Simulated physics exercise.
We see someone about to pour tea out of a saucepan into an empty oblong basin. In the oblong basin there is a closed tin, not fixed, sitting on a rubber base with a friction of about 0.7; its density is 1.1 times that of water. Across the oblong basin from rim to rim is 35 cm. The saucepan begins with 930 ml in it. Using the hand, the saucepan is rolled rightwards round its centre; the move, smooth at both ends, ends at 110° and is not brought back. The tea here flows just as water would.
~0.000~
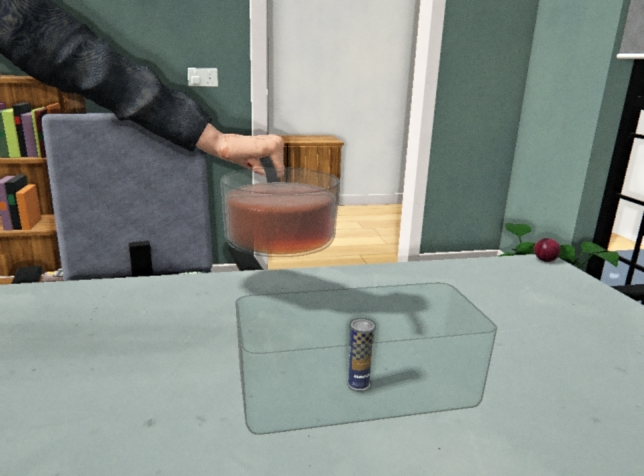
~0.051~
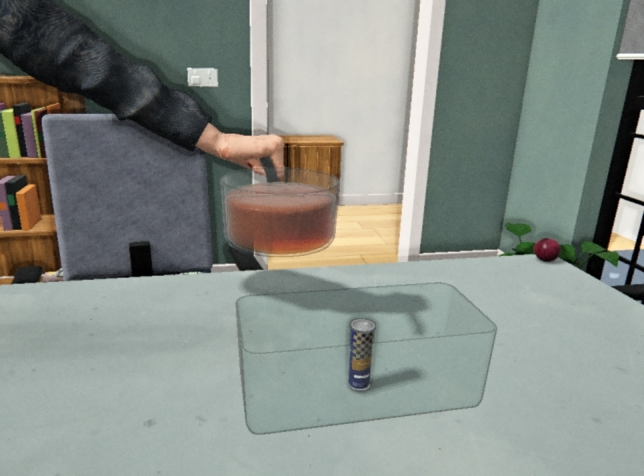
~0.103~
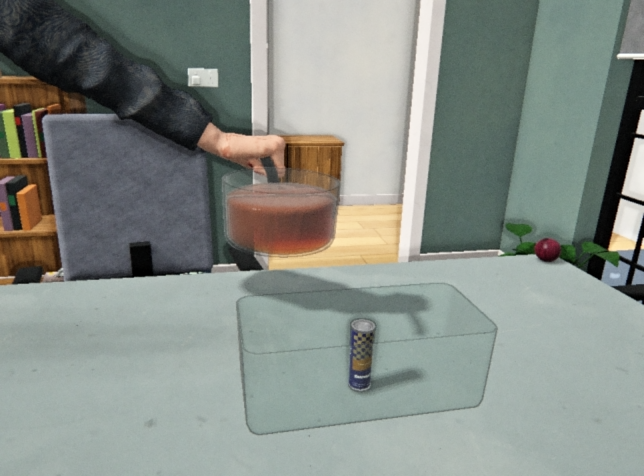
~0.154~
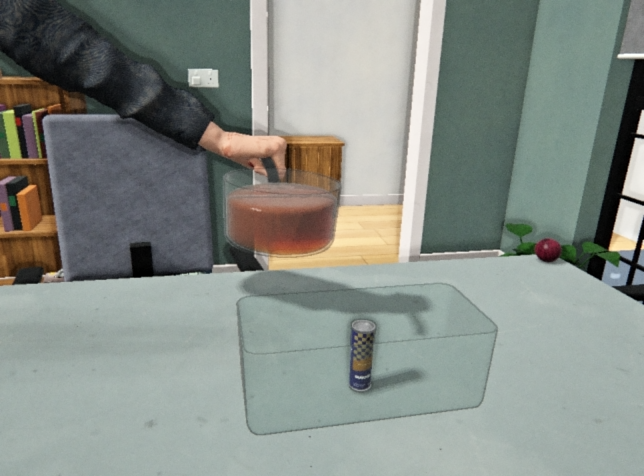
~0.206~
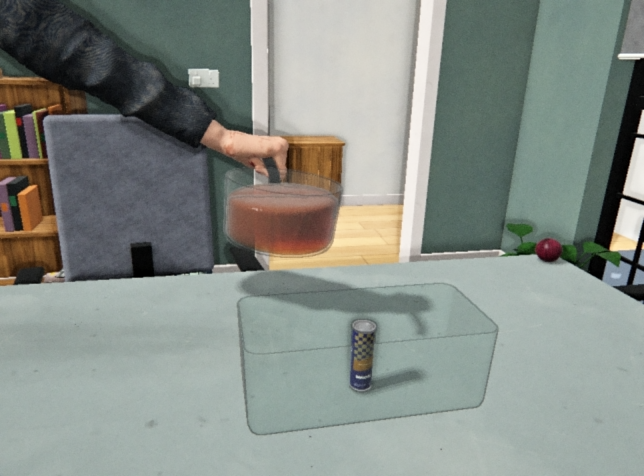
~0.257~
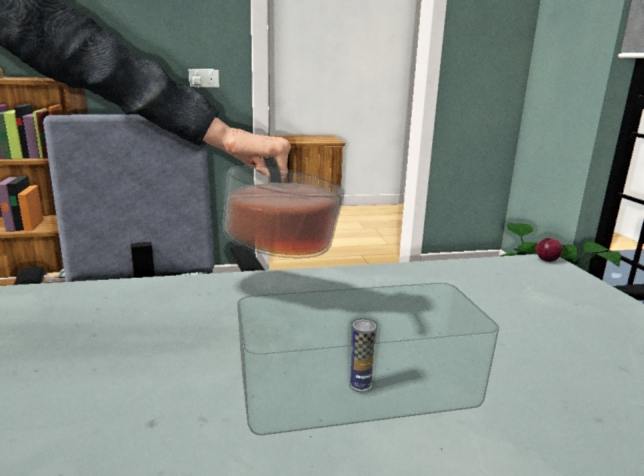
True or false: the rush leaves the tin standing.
True.
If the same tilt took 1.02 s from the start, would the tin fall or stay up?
In that case the tin stays vertical.
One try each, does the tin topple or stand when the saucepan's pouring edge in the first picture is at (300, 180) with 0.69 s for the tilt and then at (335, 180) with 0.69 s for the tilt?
Trial 1 - tin tips; trial 2 - tin tips.
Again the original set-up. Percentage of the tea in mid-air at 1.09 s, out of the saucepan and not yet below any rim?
Something like 12 per cent of the total.
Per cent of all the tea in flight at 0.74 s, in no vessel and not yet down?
28 per cent.
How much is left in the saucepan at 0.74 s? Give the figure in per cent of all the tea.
About 64 per cent.
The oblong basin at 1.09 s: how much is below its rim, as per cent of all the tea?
I reckon close to 78 per cent.
After 0.74 s the tilt is 62° and 64 per cent is still to pour; the tin stands where it began.
After 1.09 s the tilt is 100° and 11 per cent is still to pour; the tin stands where it began.
After 1.46 s the tilt is 110° and 0 per cent is still to pour; the tin stands where it began.
After 1.86 s the tilt is 110° and 0 per cent is still to pour; the tin stands where it began.
In the end the tin stands where it began.
